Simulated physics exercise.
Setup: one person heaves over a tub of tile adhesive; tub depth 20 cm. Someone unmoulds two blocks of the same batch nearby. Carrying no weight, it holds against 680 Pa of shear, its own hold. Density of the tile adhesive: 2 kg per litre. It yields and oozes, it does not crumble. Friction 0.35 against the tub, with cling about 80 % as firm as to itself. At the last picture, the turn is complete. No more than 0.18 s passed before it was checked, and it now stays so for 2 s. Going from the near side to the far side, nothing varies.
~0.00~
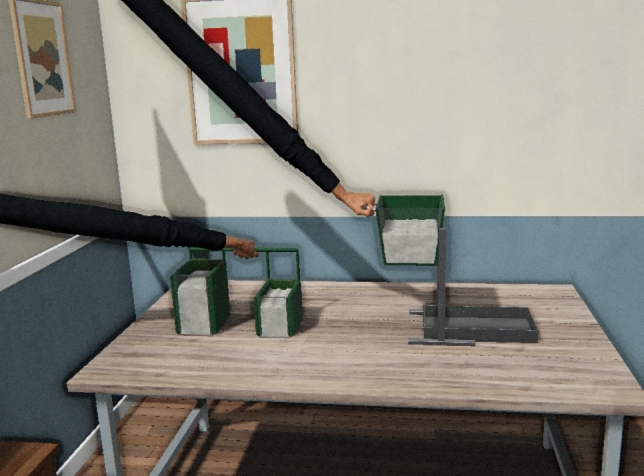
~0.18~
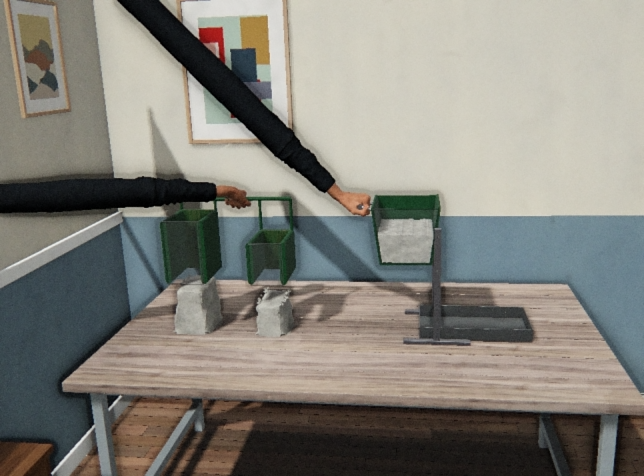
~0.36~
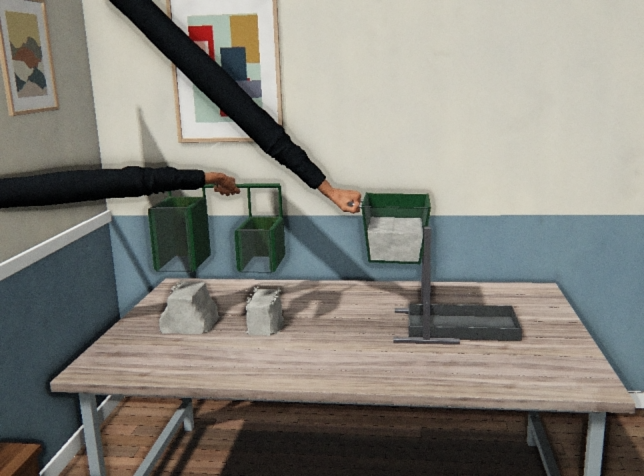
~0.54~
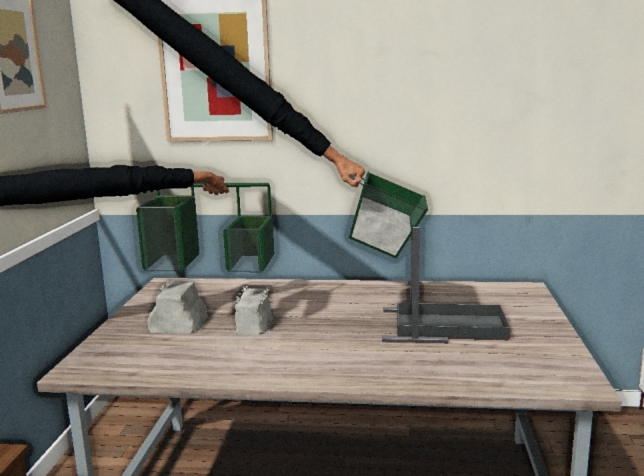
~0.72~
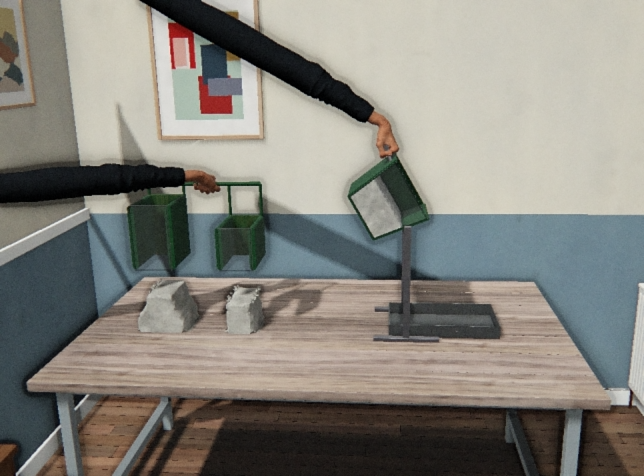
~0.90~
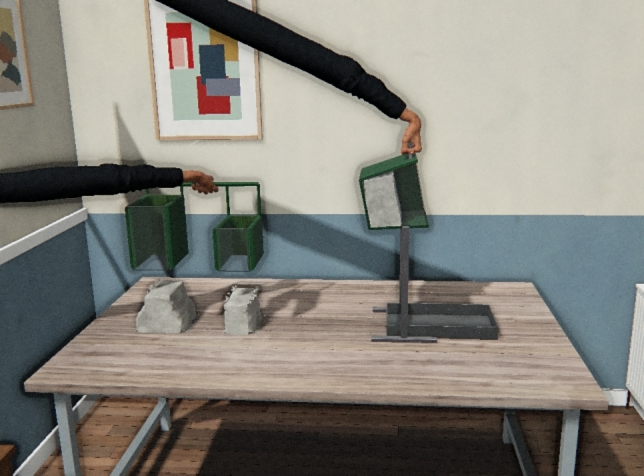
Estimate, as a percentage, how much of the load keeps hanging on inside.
100 %.
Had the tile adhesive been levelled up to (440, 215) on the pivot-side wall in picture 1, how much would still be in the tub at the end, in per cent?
100 %.
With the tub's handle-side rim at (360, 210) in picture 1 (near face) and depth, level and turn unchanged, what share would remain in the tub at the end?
Some 100 per cent, I reckon.
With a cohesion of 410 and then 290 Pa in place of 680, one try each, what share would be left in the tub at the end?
Going in order, it's 100 % and then 90 %.
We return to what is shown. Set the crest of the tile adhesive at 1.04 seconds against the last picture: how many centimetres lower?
Roughly 1 cm.
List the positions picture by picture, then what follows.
In the first frame, handle-side rim at (378, 209), tilt 0 degrees; top of the tile adhesive at (389, 234); blocks stand 20 cm, 13 cm (left to right).
In the second frame, handle-side rim at (374, 209), tilt 0 degrees; top of the tile adhesive at (385, 234); blocks stand 18 cm, 13 cm (left to right).
In the third frame, handle-side rim at (364, 206), tilt 2 degrees; top of the tile adhesive at (370, 232); blocks stand 16 cm, 13 cm (left to right).
In the fourth frame, handle-side rim at (367, 184), tilt 24 degrees; top of the tile adhesive at (360, 211); blocks stand 15 cm, 13 cm (left to right).
In the fifth frame, handle-side rim at (397, 163), tilt 61 degrees; top of the tile adhesive at (373, 181); blocks stand 15 cm, 13 cm (left to right).
In the sixth frame, handle-side rim at (417, 163), tilt 79 degrees; top of the tile adhesive at (390, 175); blocks stand 15 cm, 13 cm (left to right).
After 1.04 s, the tub is at 79 degrees and holds 100 %.
After 1.21 s, the tub is at 79 degrees and holds 100 %.
After 1.38 s, the tub is at 79 degrees and holds 100 %.
After 1.55 s, the tub is at 79 degrees and holds 100 %.
After 2.90 s, at the end, the tub is at 79 degrees and holds 100 %.
